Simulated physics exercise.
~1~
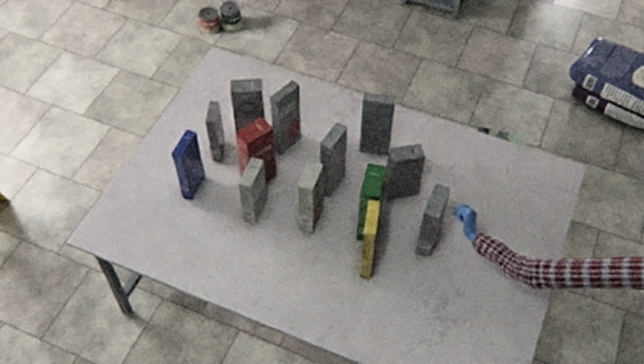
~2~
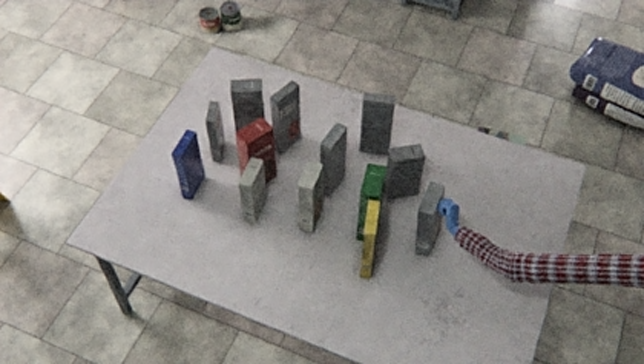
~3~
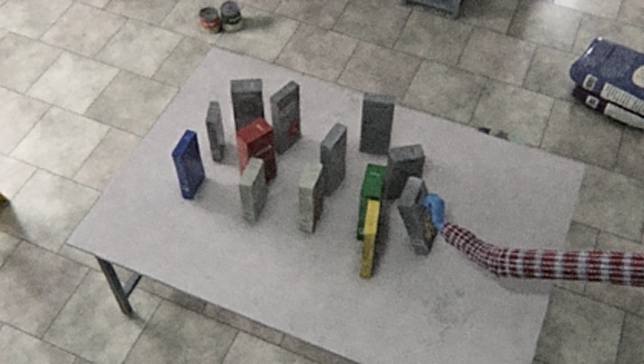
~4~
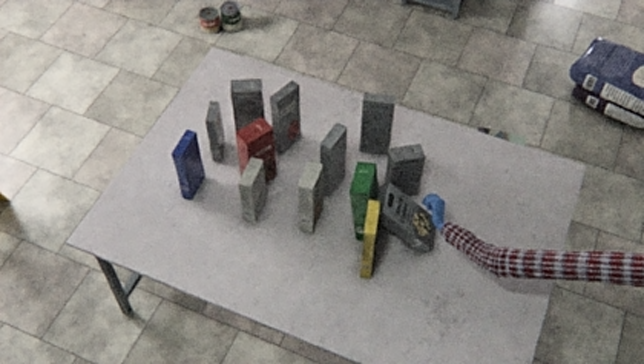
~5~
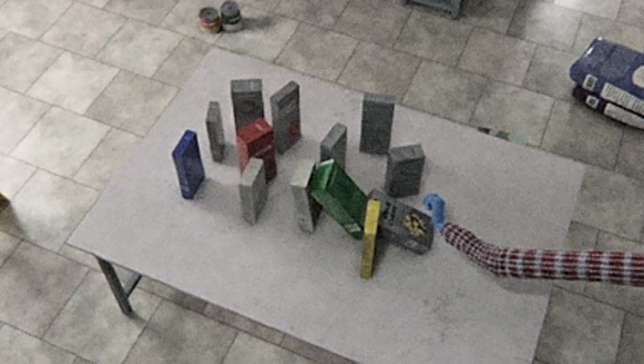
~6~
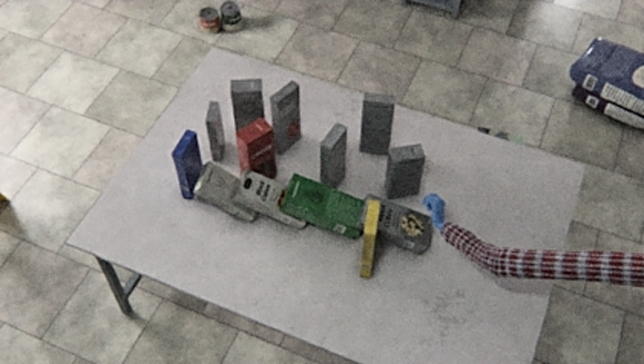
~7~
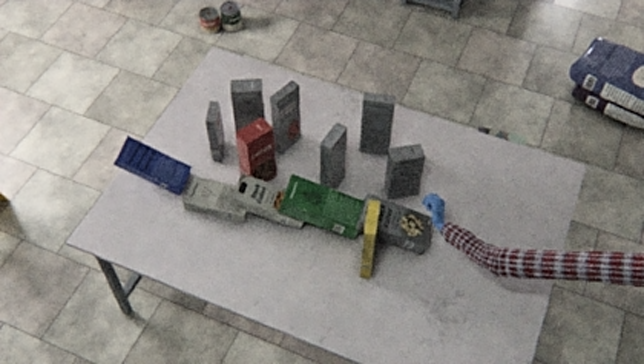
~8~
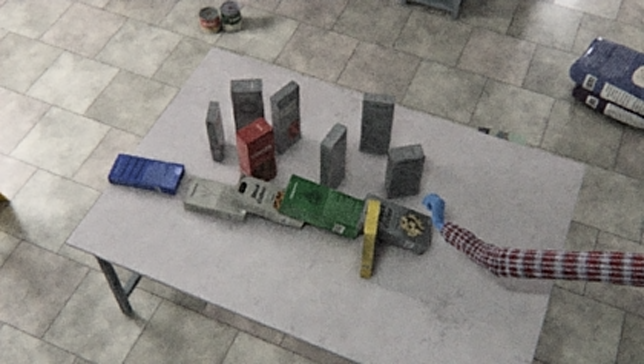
A gloved hand in a plaid sleeve reaches in from the right and pushes a gray box at the near right of a pale table crowded with upright boxes. The box leans left and drops against the green one, while the hand stays where it is. The green box tips left in turn, knocking down two pale gray boxes one after another. The last of these topples the blue box, which falls left and ends lying flat at the table's edge. The yellow and red boxes still stand, along with several gray ones behind the fallen row.
